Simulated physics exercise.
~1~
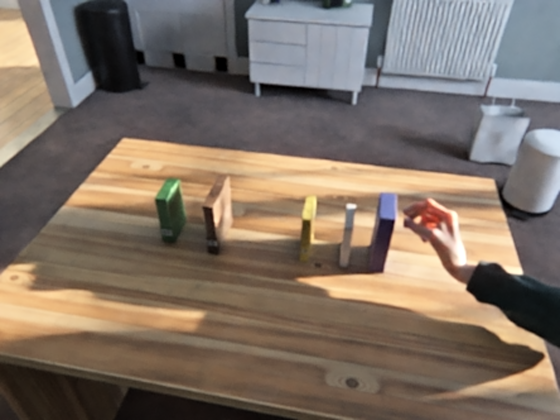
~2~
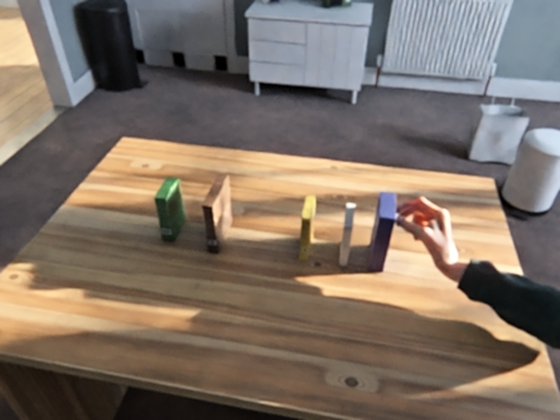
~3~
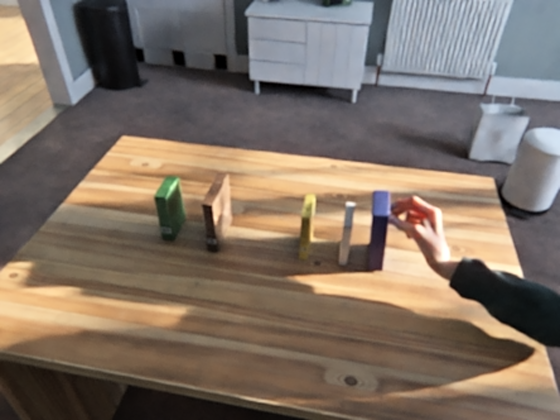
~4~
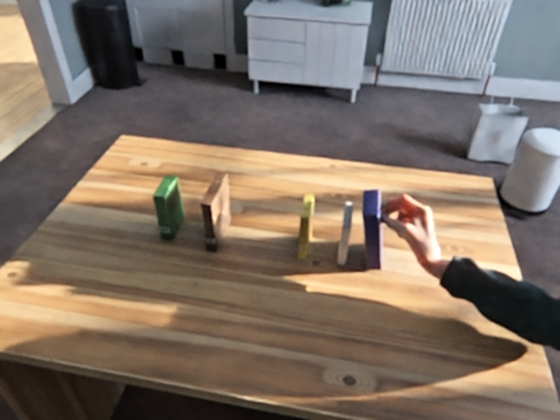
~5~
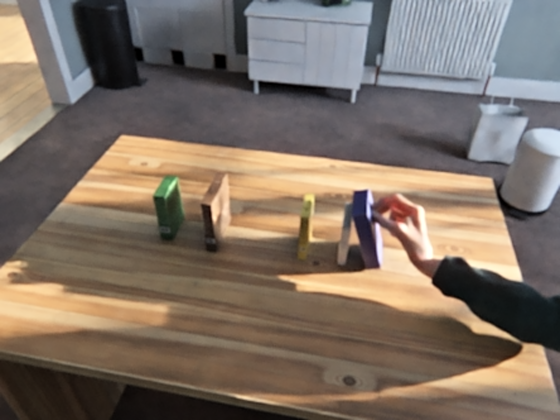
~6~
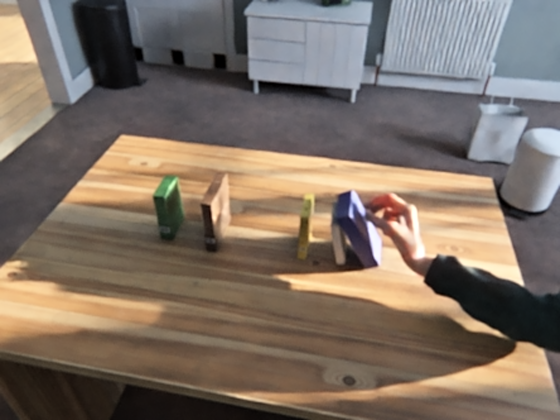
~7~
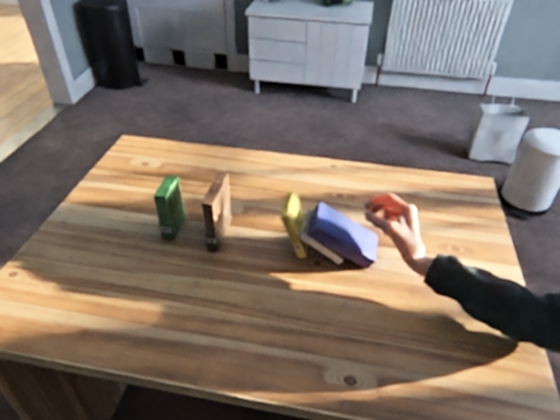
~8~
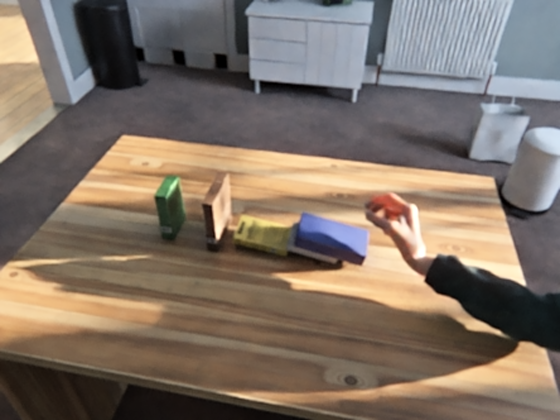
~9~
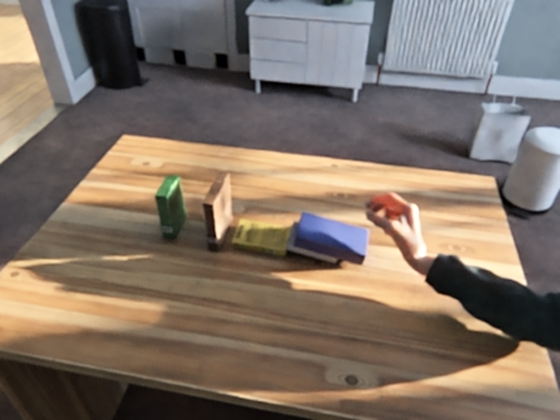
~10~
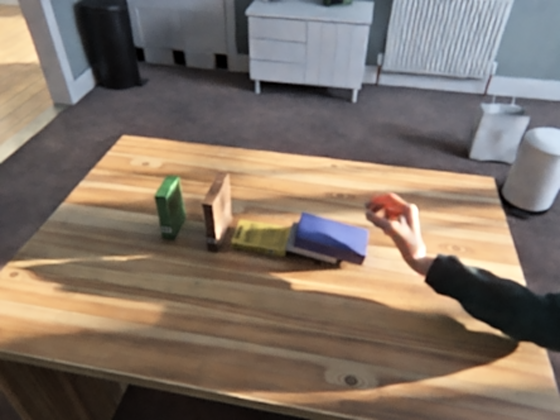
A hand tipping a blue box leftward on a wooden table, toppling white and yellow pieces while brown and green ones stay standing.
